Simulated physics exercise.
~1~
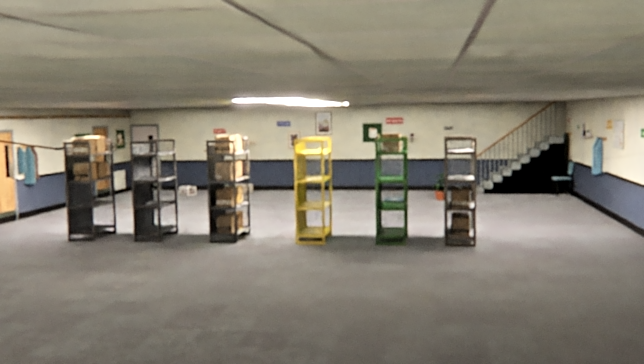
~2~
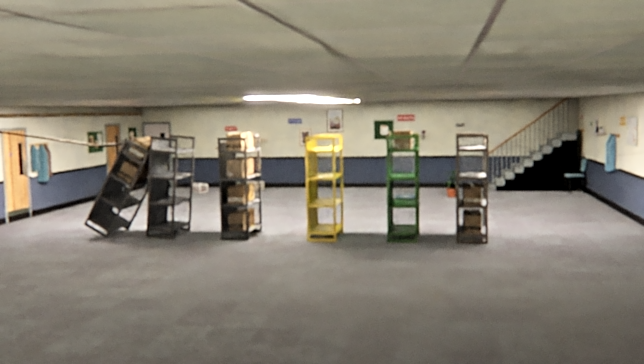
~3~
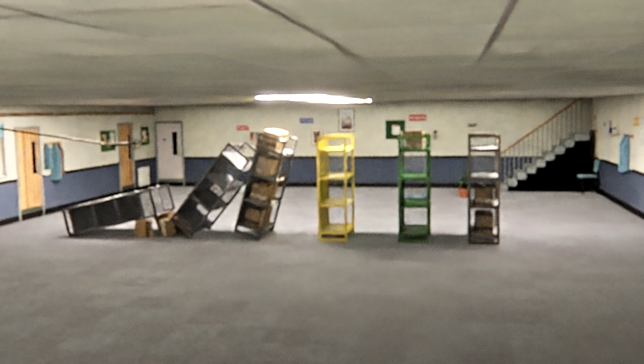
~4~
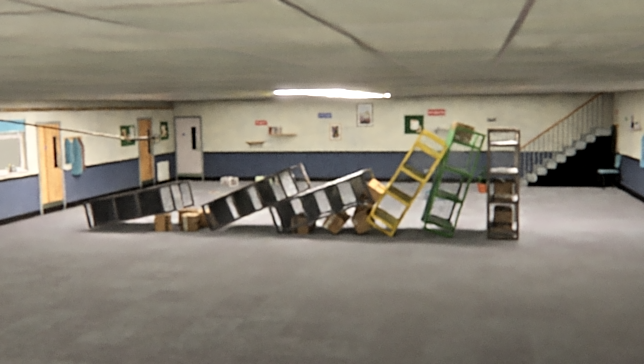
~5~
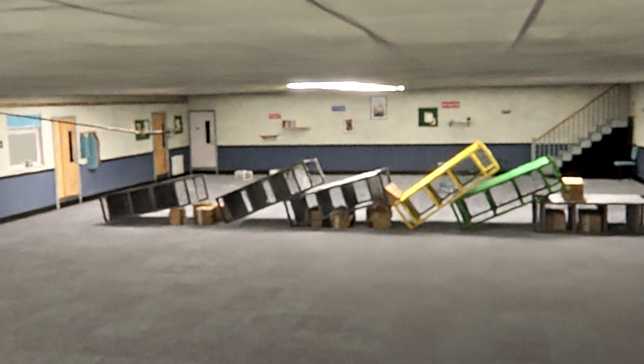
In this clip, the leftmost of six shelving racks standing in a row tips to the right into its neighbor, and the racks topple one after another, spilling cartons, through the yellow and green ones to the last, until none is left standing.
